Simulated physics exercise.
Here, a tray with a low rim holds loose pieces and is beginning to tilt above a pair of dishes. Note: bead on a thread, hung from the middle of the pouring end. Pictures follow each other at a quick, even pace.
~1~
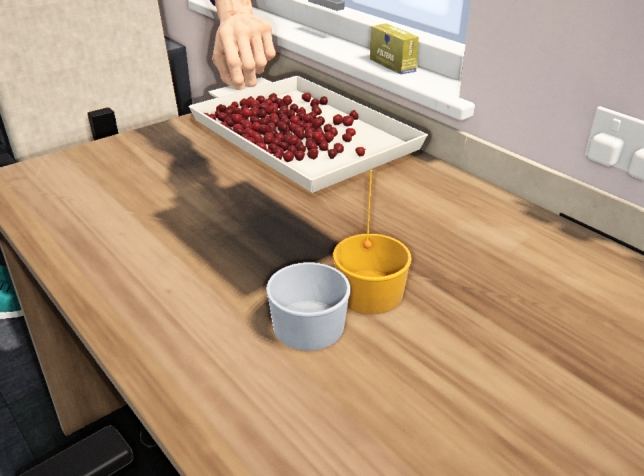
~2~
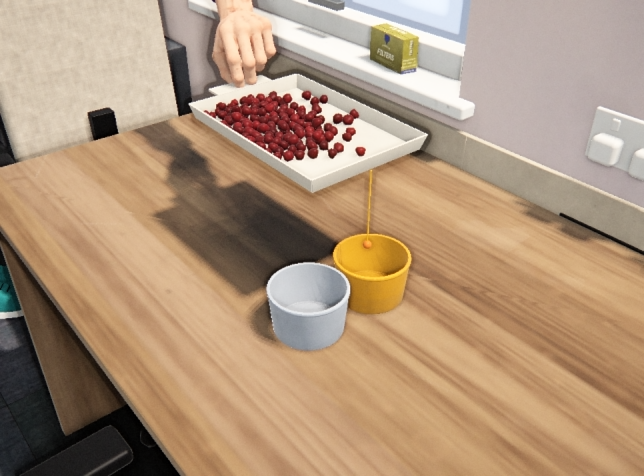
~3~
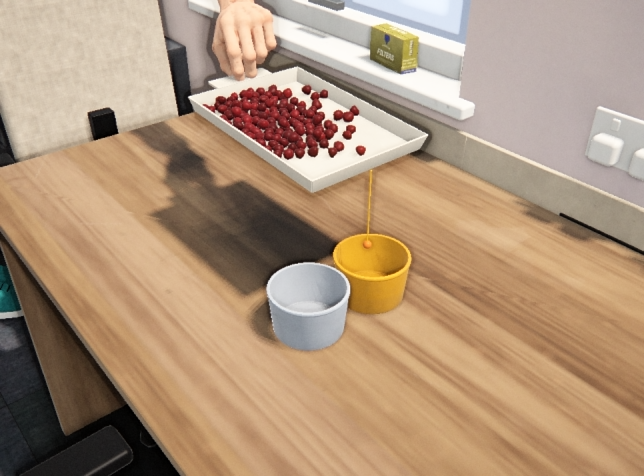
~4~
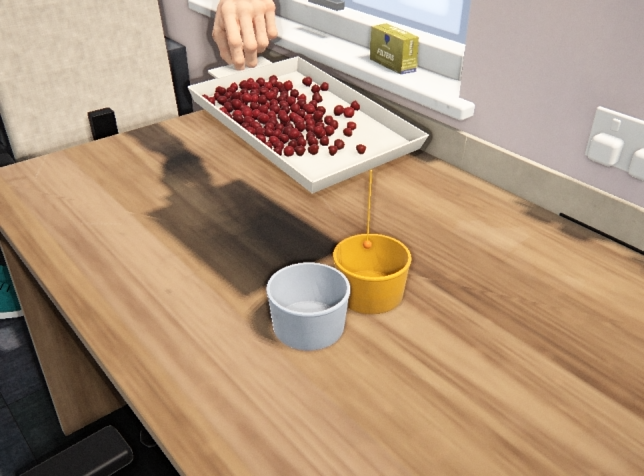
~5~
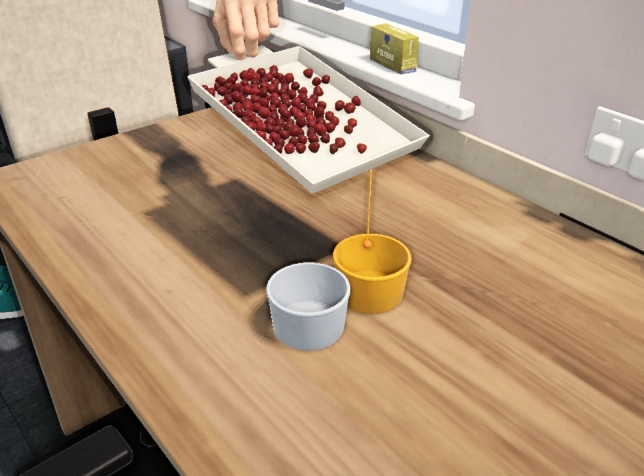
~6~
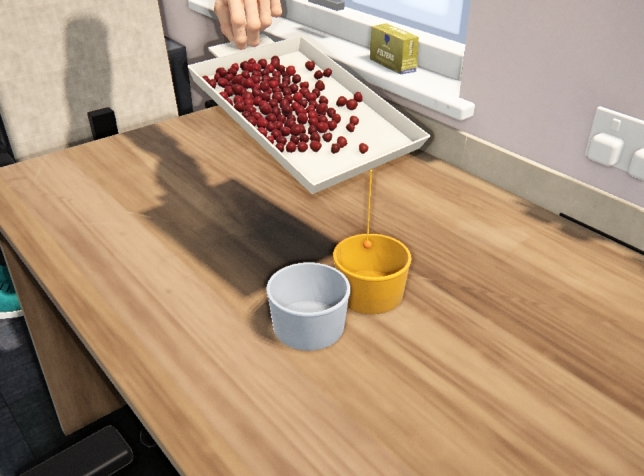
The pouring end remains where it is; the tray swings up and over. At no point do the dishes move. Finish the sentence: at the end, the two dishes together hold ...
... less than half of the load.
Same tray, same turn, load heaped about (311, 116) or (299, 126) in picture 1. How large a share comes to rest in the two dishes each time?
First about 20, then 10 per cent.
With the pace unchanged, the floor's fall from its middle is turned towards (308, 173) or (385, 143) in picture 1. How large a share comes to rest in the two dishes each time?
Around 70 percent for the first aim and around 0 percent for the second.
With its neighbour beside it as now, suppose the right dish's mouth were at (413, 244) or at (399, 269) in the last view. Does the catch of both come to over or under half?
Short of half, then beyond half.
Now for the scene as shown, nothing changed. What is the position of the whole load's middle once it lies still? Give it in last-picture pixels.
(416, 347).
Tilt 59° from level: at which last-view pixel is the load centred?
Close to (353, 134).
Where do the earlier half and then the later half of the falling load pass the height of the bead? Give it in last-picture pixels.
Near (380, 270) to start, and near (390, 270) afterwards.
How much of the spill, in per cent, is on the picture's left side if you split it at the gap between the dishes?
Roughly 10 %.
Just after the last frame, tray tipped steeply; almost all on the tray; just a few outside both; just a few in the air.
A moment on, tray tipped right over; roughly a quarter on the tray; just a few in the left dish; just a few in the right dish; roughly half outside both; roughly a third in the air.
Further on, tray tipped past a quarter turn; about a tenth in the left dish; just a few in the right dish; the larger part outside both.
When it is over, tray tipped past a quarter turn; about a tenth in the left dish; just a few in the right dish; the larger part outside both.
